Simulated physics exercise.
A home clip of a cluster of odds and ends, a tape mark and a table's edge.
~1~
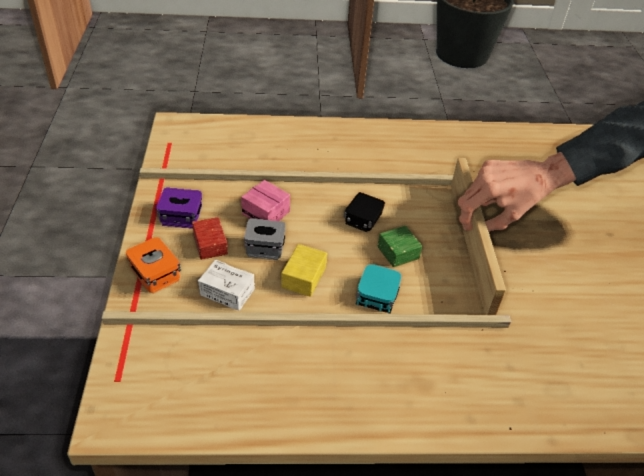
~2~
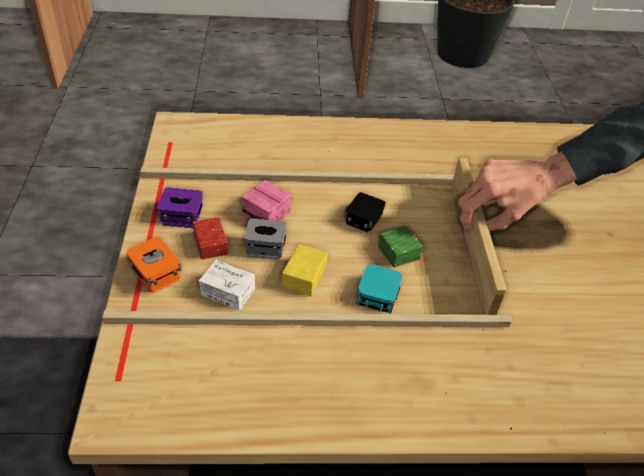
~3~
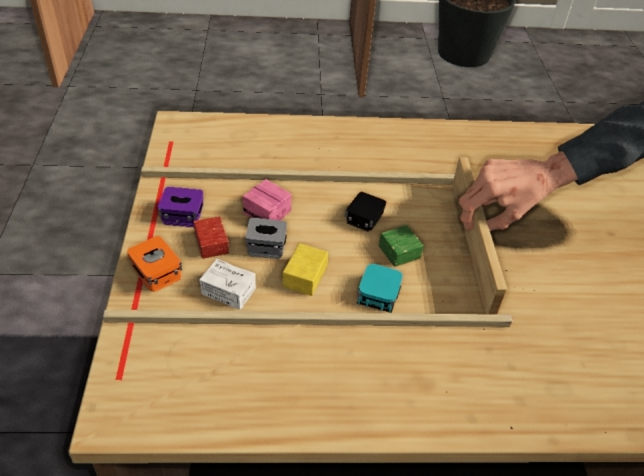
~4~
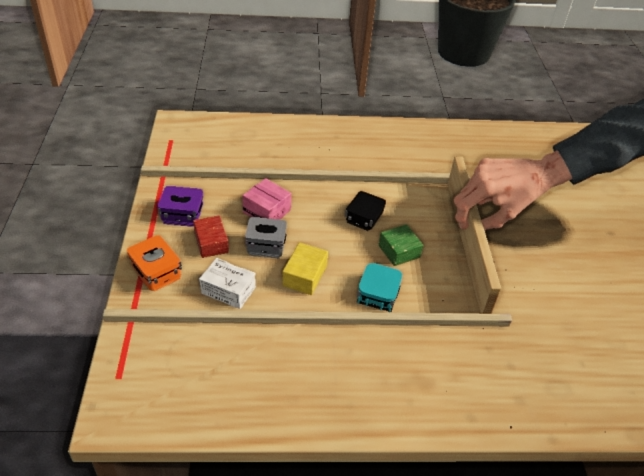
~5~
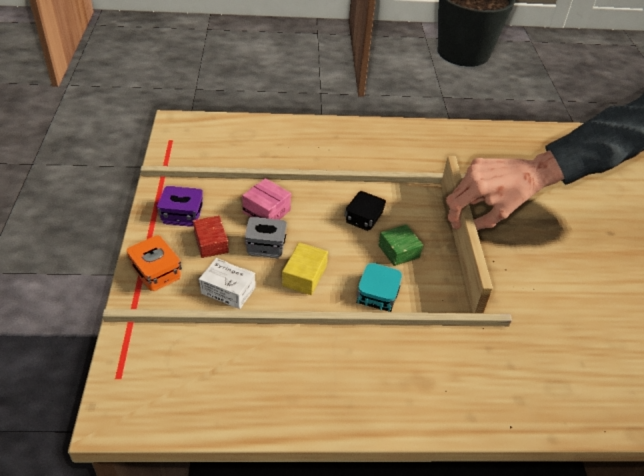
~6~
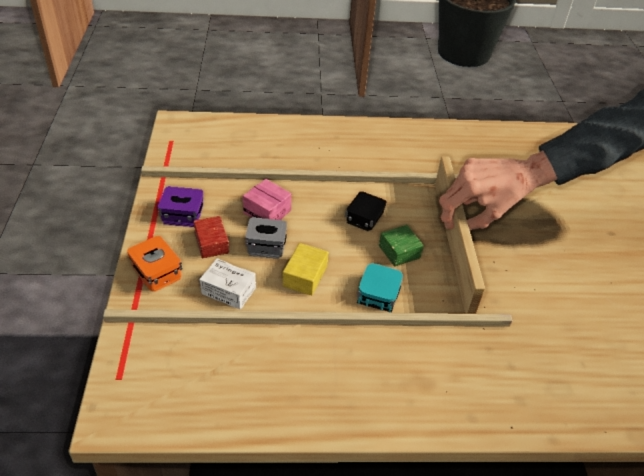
A hand holds a wooden board still, then slides it slightly left behind the scattered small cases.
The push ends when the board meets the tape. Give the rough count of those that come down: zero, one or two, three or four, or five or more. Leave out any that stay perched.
As it turns out, the number that fall off is five or more.
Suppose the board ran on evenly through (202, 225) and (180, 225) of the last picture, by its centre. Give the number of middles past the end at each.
In that order 3 and 4.
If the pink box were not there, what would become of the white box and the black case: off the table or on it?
The white box goes over; the black case stays on.
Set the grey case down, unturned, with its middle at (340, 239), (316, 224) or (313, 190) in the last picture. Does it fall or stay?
The grey case tumbles off; drops off; does not fall.
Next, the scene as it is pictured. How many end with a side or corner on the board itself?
In contact: 3.
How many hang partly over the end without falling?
It comes to 3.
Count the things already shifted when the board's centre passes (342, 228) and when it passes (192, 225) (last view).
At the one place 4, at the other 10.
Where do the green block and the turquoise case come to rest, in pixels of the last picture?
Near (132, 234) and (115, 293).
Soon after, none off yet; orange case at rest near (155, 264); purple case at rest near (182, 207); red block at rest near (211, 237).
After that, none off yet; orange case at rest near (155, 264); purple case at rest near (182, 207); red block displaced a little near (193, 237).
And then, none off yet; orange case tilting well over near (88, 286); purple case tilting well over near (110, 213); red block tilting a little near (110, 235).
In the end, the number that fall off is five or more; gone, yellow block, grey case, pink box, white box, red block, purple case and orange case.
